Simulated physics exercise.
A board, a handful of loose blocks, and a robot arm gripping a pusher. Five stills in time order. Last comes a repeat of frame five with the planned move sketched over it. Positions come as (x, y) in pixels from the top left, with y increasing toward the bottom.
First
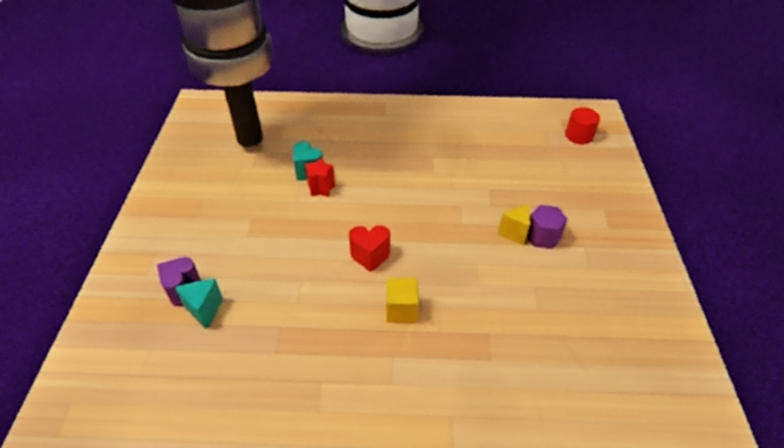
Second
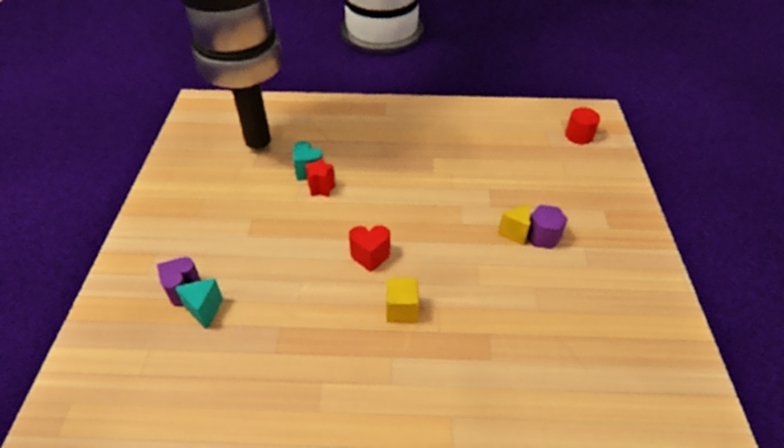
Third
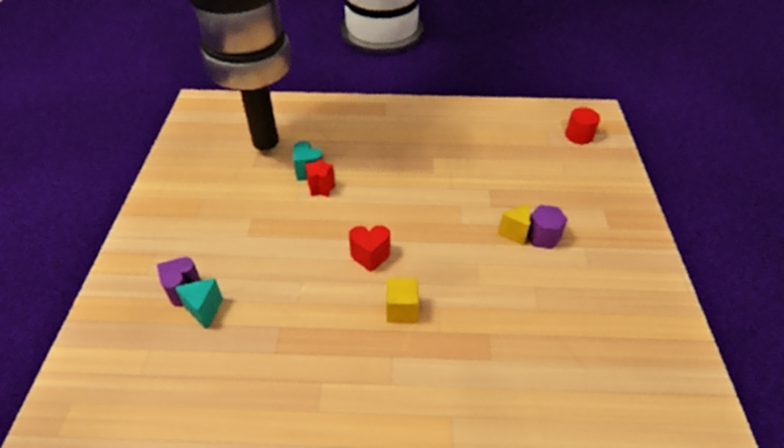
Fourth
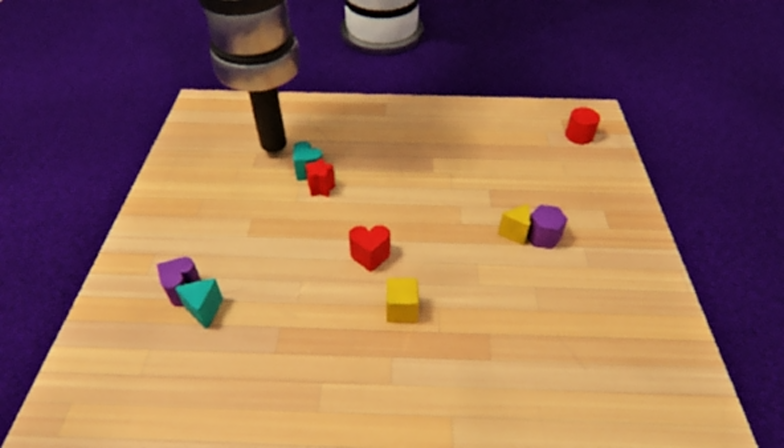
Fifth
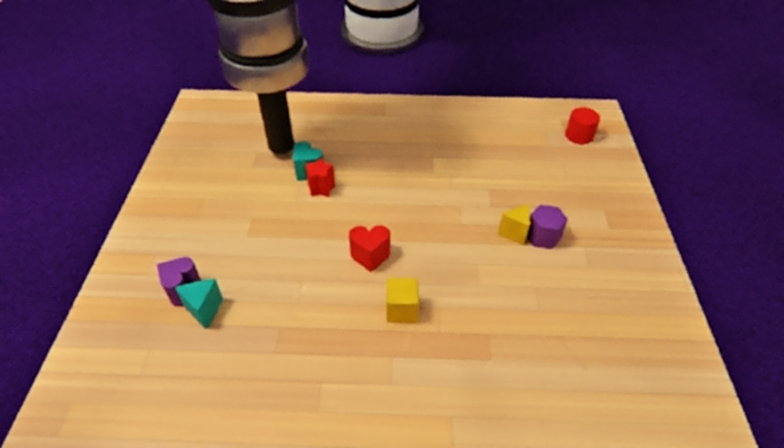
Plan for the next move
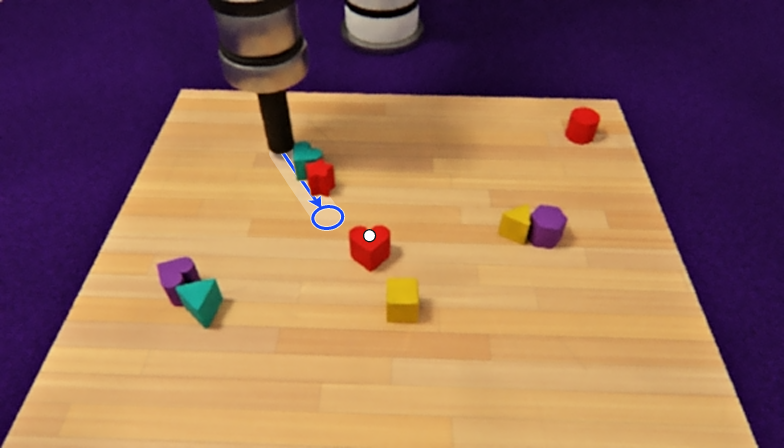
On a light wooden board against a purple background, a robot arm's black pusher slides slightly to the right toward a turquoise block beside a red star-shaped one, while all the scattered colored blocks stay still.
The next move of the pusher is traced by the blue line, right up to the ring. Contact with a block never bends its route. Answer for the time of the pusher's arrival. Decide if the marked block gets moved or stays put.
It keeps its position.
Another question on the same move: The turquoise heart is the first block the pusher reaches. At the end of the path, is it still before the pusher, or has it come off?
Looking at the end of the path, the turquoise heart has slipped free of the pusher.
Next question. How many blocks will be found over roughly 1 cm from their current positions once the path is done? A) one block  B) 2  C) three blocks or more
Letter B.
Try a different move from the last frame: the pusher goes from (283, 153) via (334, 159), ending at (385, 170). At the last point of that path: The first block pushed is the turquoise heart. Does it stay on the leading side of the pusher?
The block gets away.
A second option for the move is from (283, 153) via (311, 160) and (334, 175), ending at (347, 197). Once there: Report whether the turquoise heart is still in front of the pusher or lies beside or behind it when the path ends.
In front, I predict.
Drawn move, from (283, 153) directly to (328, 217); the dot is on the red heart.
What follows on the original path. One third of the way, pusher at (295, 166); turquoise heart at (320, 159); red star-shaped block at (328, 175), turned 20° clockwise.
Two thirds of the way, pusher at (311, 187); turquoise heart at (332, 159), turned 15° anticlockwise; red star-shaped block at (333, 178), turned 30° clockwise.
At the end, pusher at (327, 211); turquoise heart at (332, 159), turned 15° anticlockwise; red star-shaped block at (348, 185), turned 20° anticlockwise; red heart still.
